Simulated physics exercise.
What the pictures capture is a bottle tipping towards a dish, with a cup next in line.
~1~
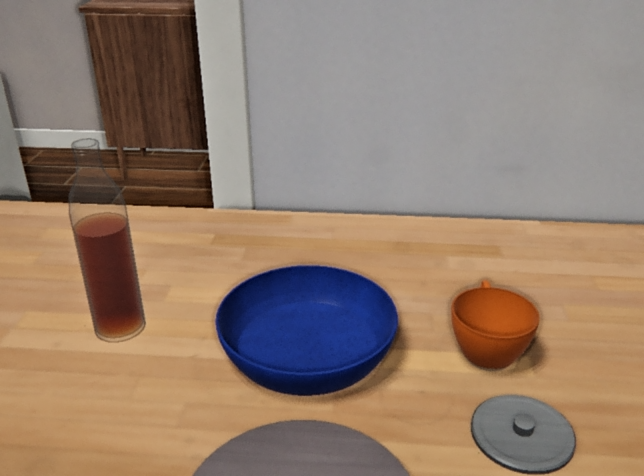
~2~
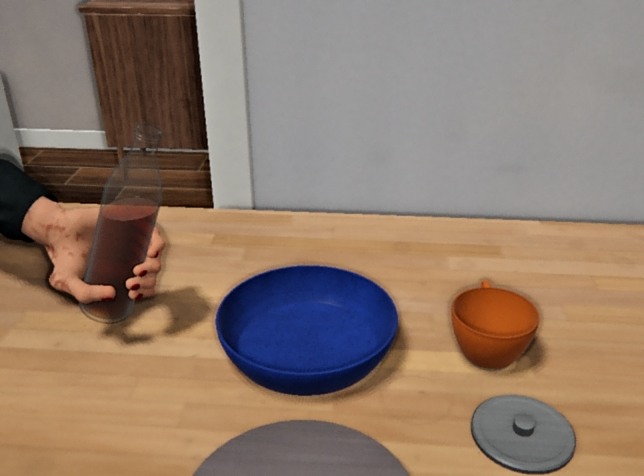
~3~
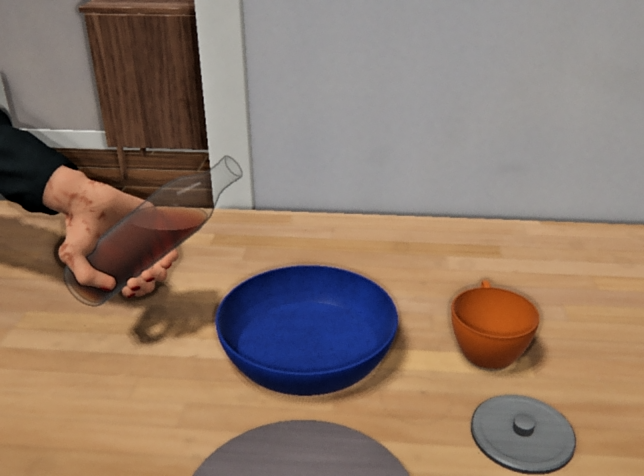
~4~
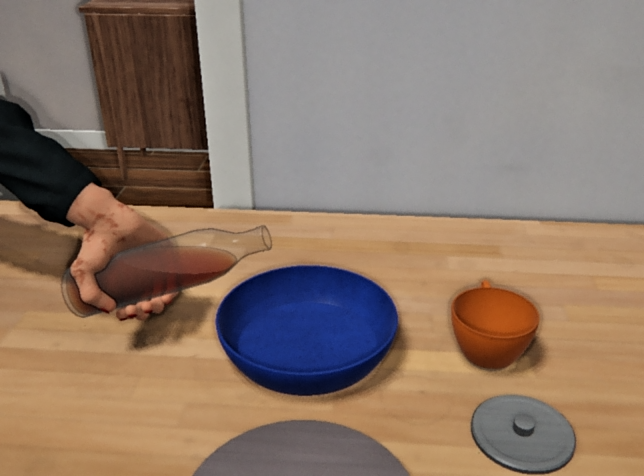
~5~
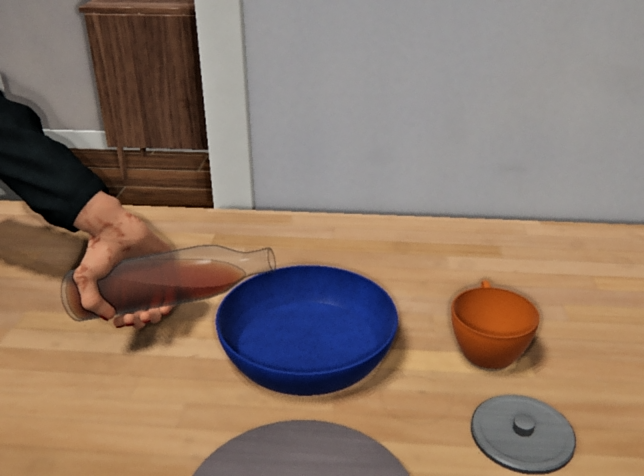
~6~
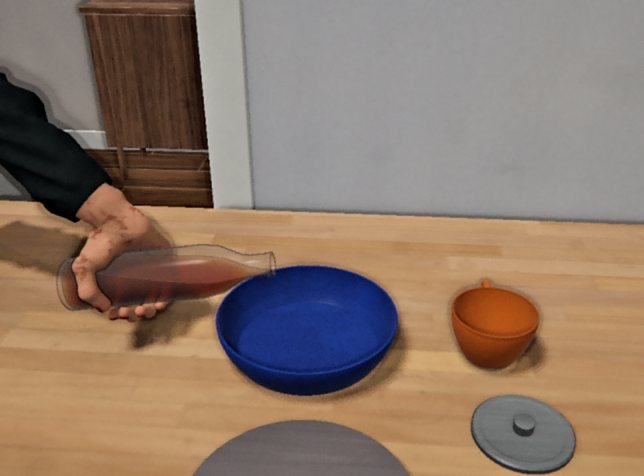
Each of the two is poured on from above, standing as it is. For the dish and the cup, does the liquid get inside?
The dish will contain it; the cup will contain it.
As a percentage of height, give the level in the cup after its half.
It stands at around 70 percent.
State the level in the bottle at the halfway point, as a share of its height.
The level stands at around 30 per cent of the height.
Shortly, the iced tea goes into the dish.
Then, the iced tea goes into the cup.
At the finish, the dish has its share inside; the cup has its share inside.
